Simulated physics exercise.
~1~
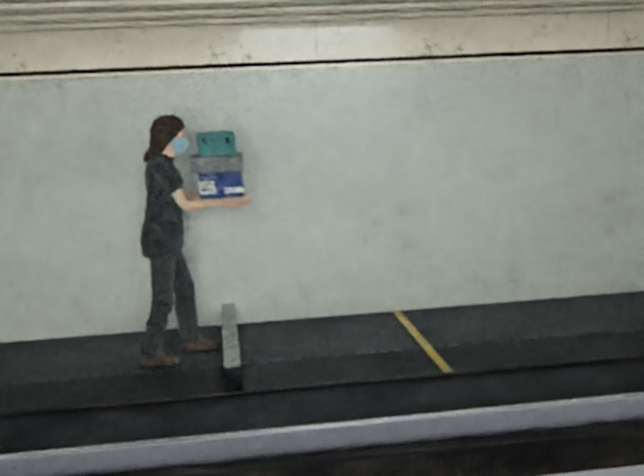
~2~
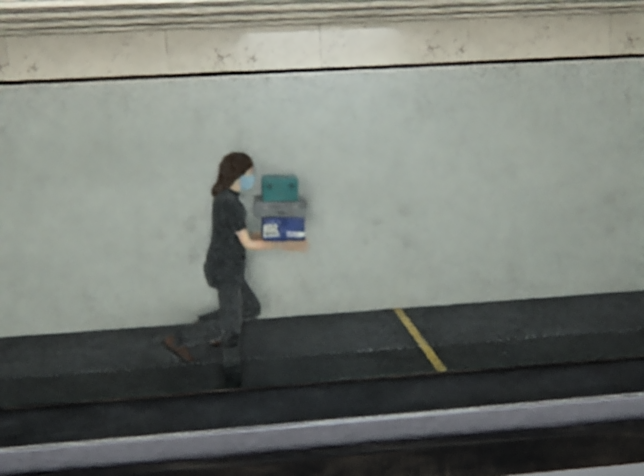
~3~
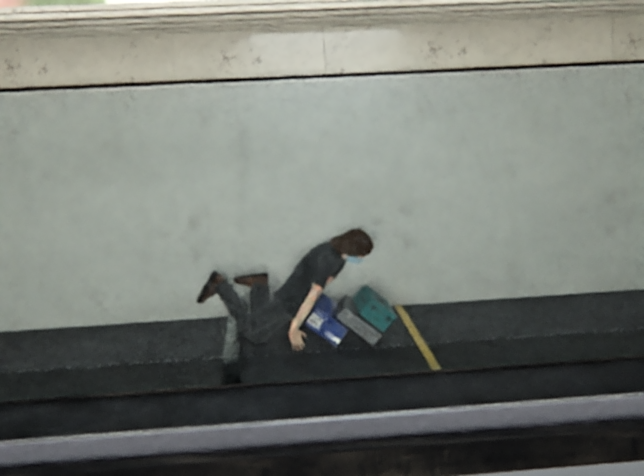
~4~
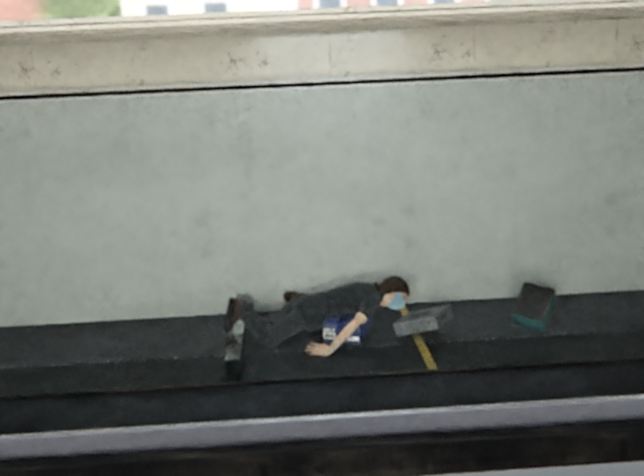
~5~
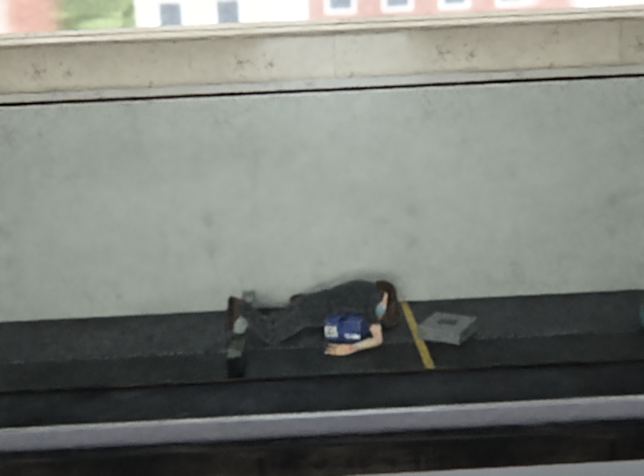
At first, a masked person with brown hair and dark clothes stands at the left beside a low rail, holding a blue parcel, a grey toolbox and a teal toolbox in a stack. The person moves right and pitches forward over the rail, legs trailing behind. As the body drops toward the dark floor, the stack tips and comes apart ahead of it. The teal toolbox tumbles far to the right, while the grey one crosses the yellow line. Finally, the person lies face down, the blue parcel beside an arm short of the line, the grey toolbox just past it and the teal one at the right edge.
